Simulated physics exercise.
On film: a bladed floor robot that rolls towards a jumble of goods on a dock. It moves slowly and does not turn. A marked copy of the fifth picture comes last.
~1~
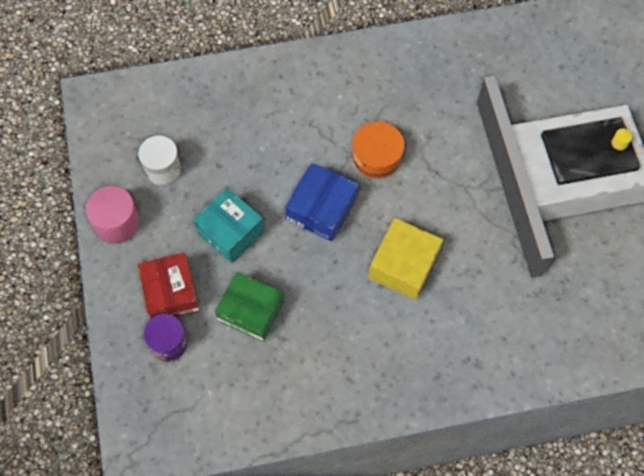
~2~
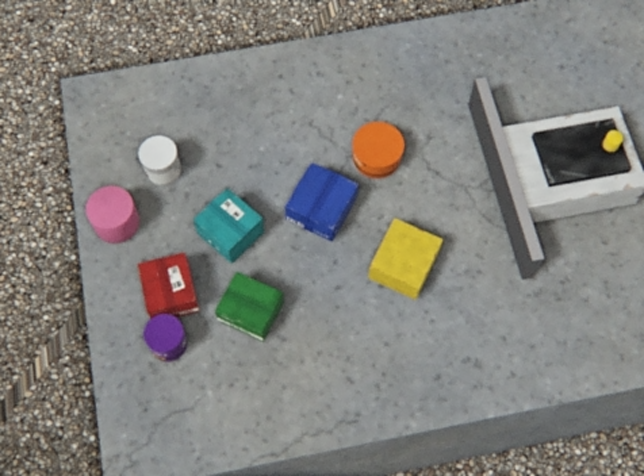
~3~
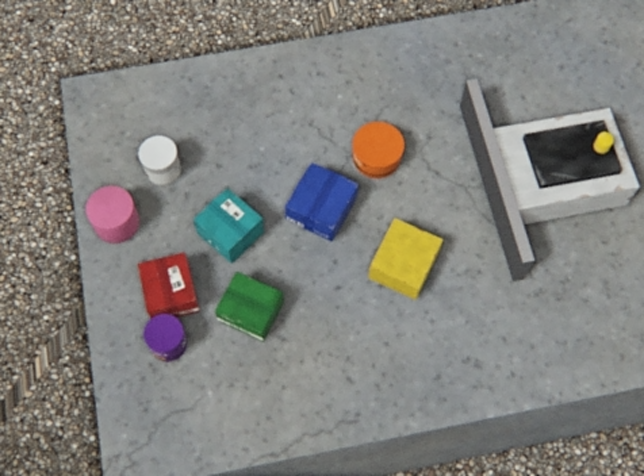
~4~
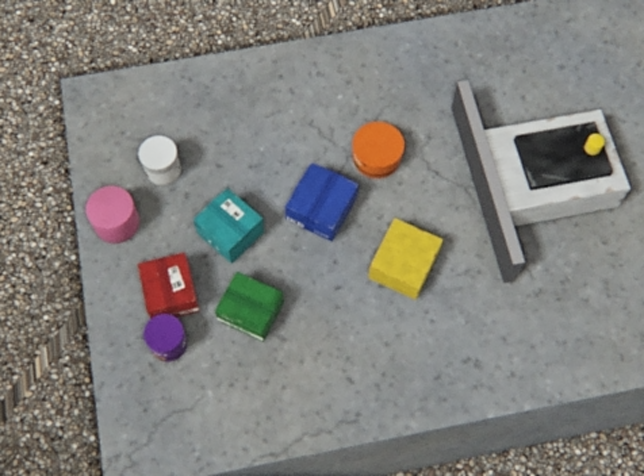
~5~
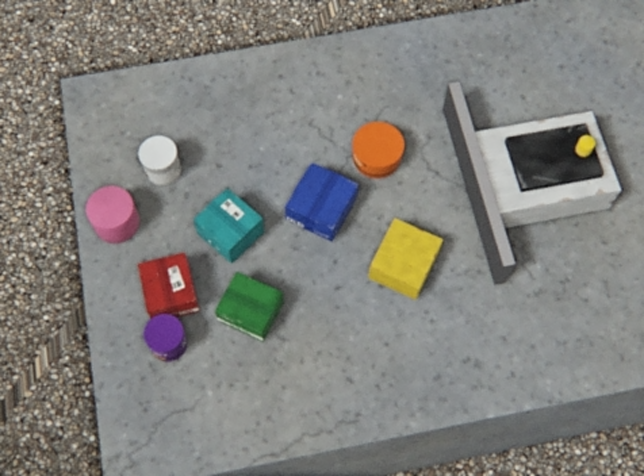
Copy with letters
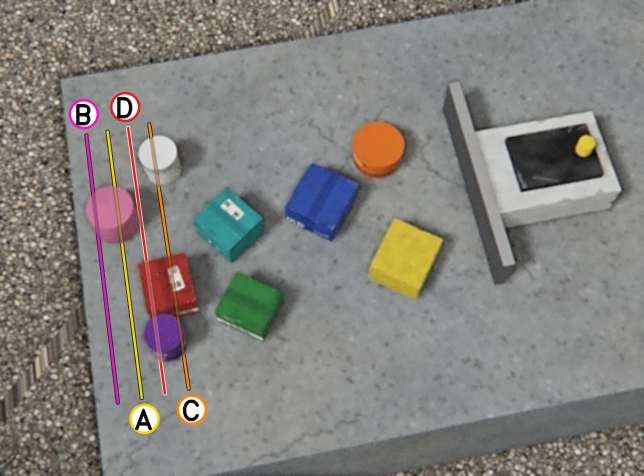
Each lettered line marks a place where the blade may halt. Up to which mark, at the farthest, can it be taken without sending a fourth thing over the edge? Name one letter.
It can go as far as C.
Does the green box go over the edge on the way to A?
Yes.
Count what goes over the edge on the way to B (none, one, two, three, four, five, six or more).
Six or more.
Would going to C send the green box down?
No.
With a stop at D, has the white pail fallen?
By then, no.
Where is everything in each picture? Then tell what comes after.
In the first picture, yellow crate (405, 259); purple pail (166, 338); white pail (161, 161).
In the second picture, robot (575, 153); blue box (321, 202).
In the third picture, robot (566, 154); red parcel (169, 288).
In the fourth picture, robot (557, 156); turquoise parcel (229, 226).
In the fifth picture, robot (548, 158); yellow crate (405, 259); purple pail (166, 338); white pail (161, 161).
On the marked copy, A at (124, 257); B at (101, 261); C at (168, 249); D at (145, 253).
With C. Early on, robot (438, 178); yellow crate (348, 284); orange pail (322, 152).
Further on, robot (326, 198); purple pail (135, 358); red parcel (144, 286).
At the end, robot (237, 214); red parcel over the edge; pink canister over the edge; two fallen.
As for the rest, A drops four; B drops eight; D drops four.
